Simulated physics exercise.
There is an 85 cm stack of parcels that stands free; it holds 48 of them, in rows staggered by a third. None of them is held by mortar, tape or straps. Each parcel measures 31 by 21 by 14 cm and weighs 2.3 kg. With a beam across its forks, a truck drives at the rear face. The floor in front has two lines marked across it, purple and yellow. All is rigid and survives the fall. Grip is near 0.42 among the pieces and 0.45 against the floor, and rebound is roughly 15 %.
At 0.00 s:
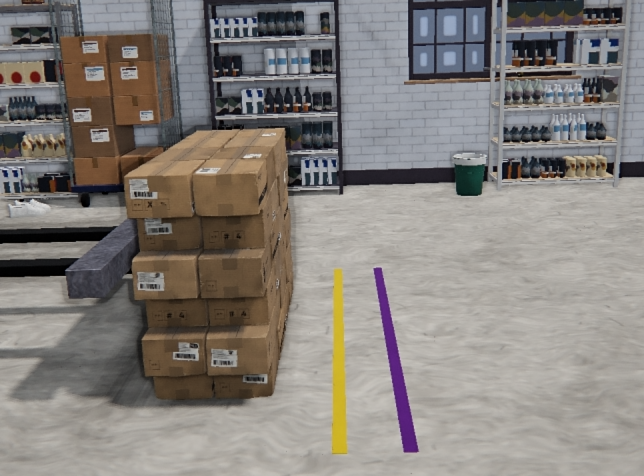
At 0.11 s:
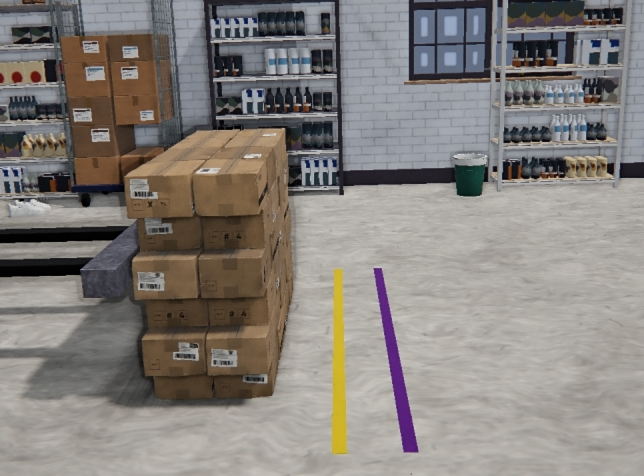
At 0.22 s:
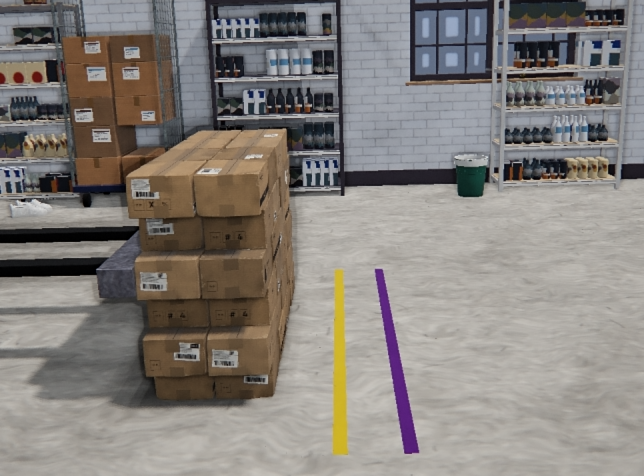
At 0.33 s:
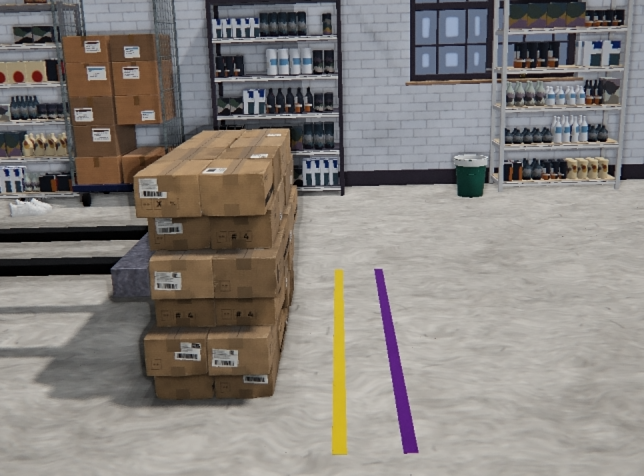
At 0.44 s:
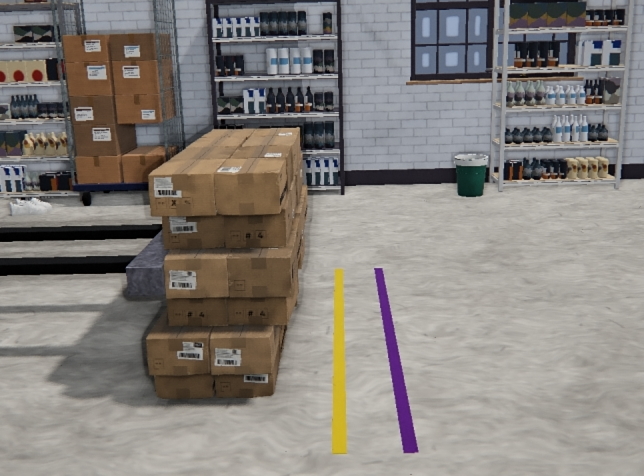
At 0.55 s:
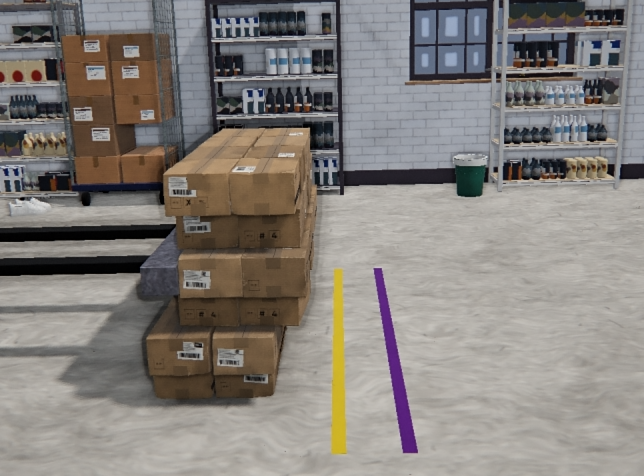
A tall stack of brown boxes was pushed by a grey beam sliding in from the left, and its upper layers shifted right toward the yellow line while the bottom boxes stayed put.
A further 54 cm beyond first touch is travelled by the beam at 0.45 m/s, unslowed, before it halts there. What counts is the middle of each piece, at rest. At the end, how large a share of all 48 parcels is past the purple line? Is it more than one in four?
Yes.
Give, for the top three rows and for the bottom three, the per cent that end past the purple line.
Top: 70%, bottom: 10%.
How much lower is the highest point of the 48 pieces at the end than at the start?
6 cm.
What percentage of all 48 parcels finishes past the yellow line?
That would be roughly 65 percent of them.
Around 0.98 s, none of the 48 parcels past the purple line, 40 disturbed.
Around 1.50 s, 14 of the 48 parcels past the purple line.
Finally (4.0 s), 19 of the 48 parcels past the purple line. That is 40 per cent.
